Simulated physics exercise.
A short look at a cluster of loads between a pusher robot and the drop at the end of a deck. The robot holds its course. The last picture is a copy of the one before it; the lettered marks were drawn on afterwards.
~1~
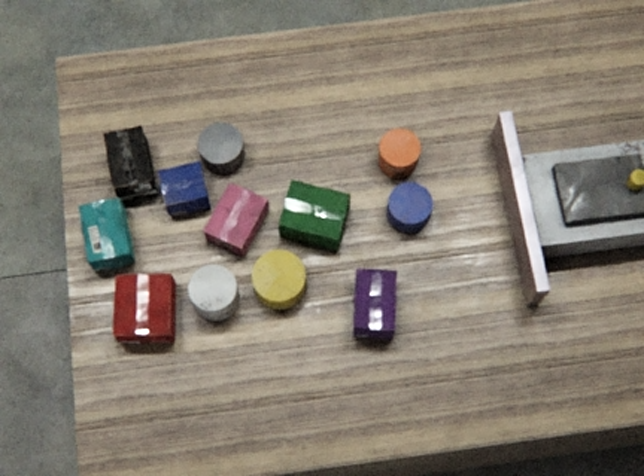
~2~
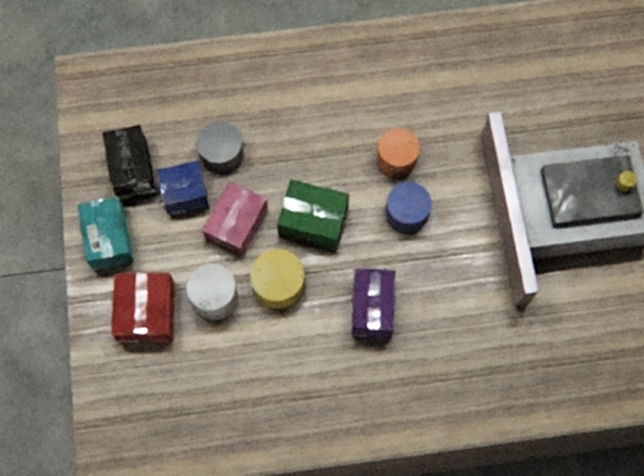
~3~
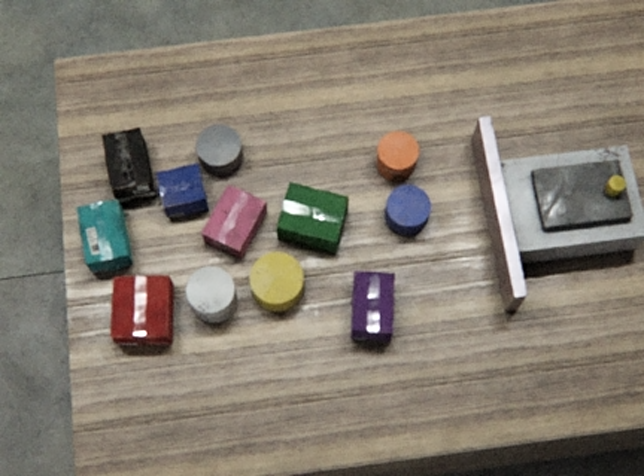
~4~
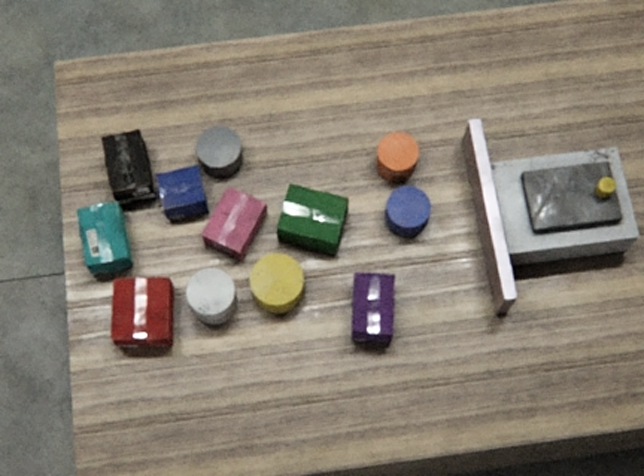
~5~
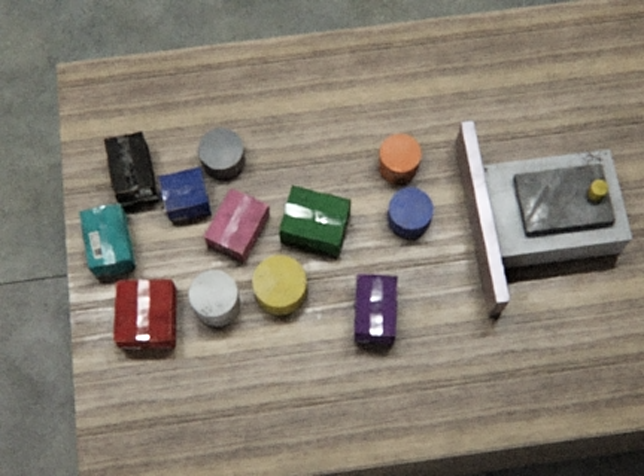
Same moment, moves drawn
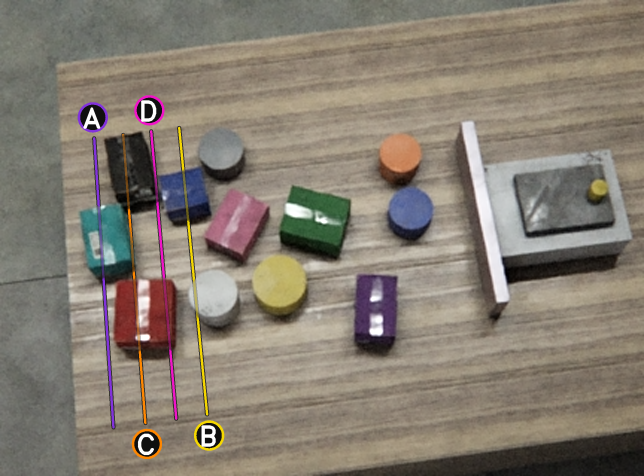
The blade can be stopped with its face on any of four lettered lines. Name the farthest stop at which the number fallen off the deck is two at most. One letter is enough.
No farther than B.
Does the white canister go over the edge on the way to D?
No.
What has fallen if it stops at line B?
It is the turquoise parcel.
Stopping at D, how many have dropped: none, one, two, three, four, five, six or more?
In all, three.
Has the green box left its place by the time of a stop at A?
By then, yes.
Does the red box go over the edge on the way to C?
Yes.
On the marked copy, A at (103, 276); B at (192, 264); C at (134, 272); D at (163, 268).
With B. Early on, robot (452, 213); purple box (363, 313); orange pail (339, 167).
Further on, robot (348, 226); turquoise parcel (94, 242); black parcel (111, 164).
At the end, robot (266, 237); turquoise parcel over the edge; pink parcel (66, 279); one fallen.
As for the rest, A drops six; C drops four; D drops three.
